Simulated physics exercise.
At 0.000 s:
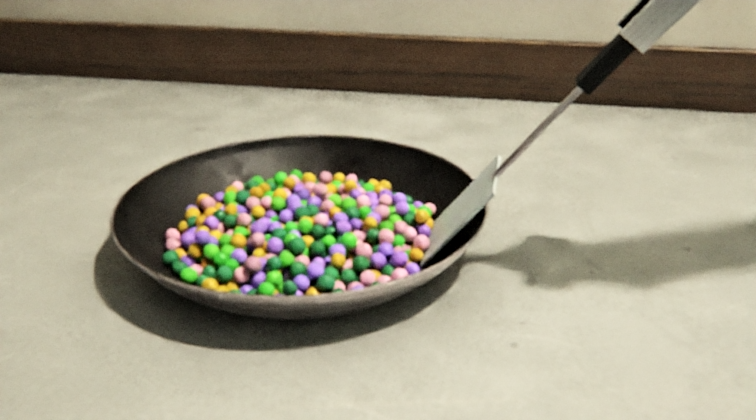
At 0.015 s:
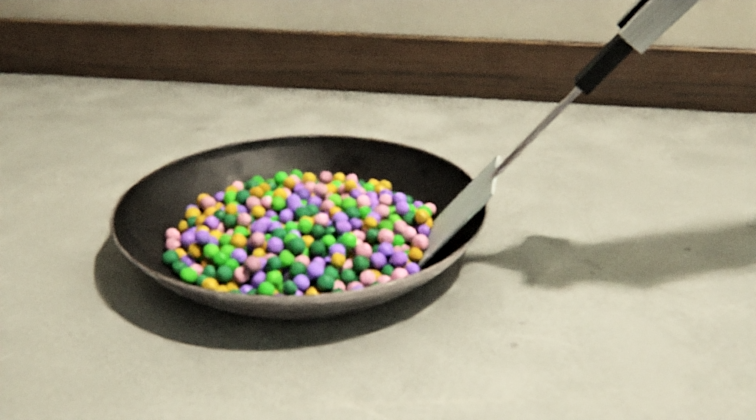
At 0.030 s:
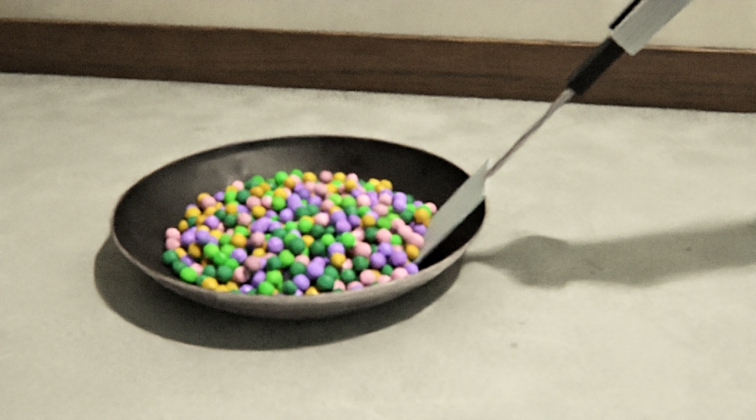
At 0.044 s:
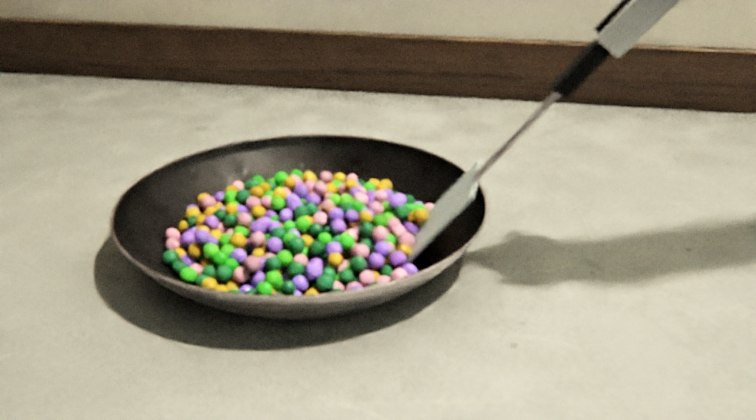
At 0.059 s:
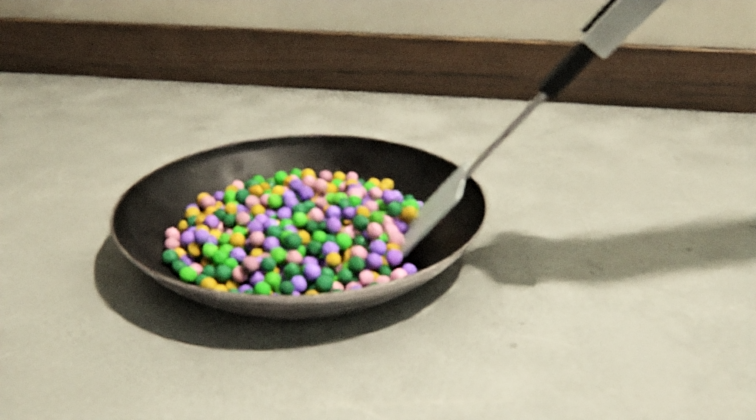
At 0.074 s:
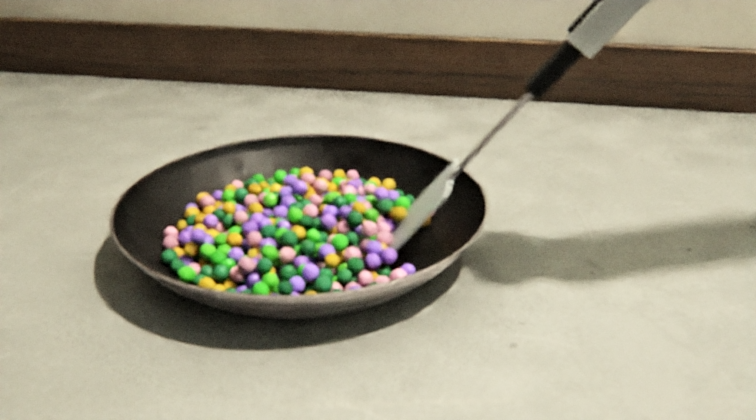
At the start, a metal paddle slants into the right side of a dark, shallow pan filled with small pink, purple, green and orange balls, barely moving. The paddle then slides a short way left, pushing the nearest balls inward and baring some of the pan's right side, while the pan stays still.
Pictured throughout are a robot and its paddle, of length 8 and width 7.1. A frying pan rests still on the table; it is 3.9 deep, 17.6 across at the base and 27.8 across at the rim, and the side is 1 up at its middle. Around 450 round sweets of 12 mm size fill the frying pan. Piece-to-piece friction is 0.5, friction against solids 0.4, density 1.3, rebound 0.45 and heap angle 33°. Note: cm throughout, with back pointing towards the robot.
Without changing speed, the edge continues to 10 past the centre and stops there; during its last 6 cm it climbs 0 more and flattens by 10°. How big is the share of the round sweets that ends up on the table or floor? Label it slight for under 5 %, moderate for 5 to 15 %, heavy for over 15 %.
Label: Moderate.
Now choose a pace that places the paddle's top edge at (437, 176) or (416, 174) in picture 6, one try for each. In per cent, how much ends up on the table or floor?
Estimates: About 15 %, about 15 %.
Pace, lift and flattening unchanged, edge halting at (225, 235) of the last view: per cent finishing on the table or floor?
Some 0 per cent.
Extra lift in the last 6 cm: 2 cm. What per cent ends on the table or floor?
Close to 15 in a hundred.
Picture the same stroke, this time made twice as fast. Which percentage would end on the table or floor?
I'd expect near 20 per cent.
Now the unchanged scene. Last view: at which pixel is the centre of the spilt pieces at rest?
Close to (88, 226) in pixels.
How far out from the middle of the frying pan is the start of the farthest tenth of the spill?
About 25 cm from the centre.
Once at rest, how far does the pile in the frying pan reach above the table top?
Top of the heap: Roughly 6.0 cm above the table top.
By 0.18 s, sloping 52°, highest piece 5 above the table; 452 in the frying pan.
By 0.28 s, sloping 49°, highest piece 6 above the table; 452 in the frying pan.
By 0.53 s, sloping 42°, highest piece 6 above the table; 417 in the frying pan, 34 on the table or floor, 1 on the blade or in flight.
By 1.58 s, sloping 42°, highest piece 6 above the table; 416 in the frying pan, 36 on the table or floor.
Final count, 416 in the frying pan, 36 on the table or floor. That is 8 % on the table or floor.
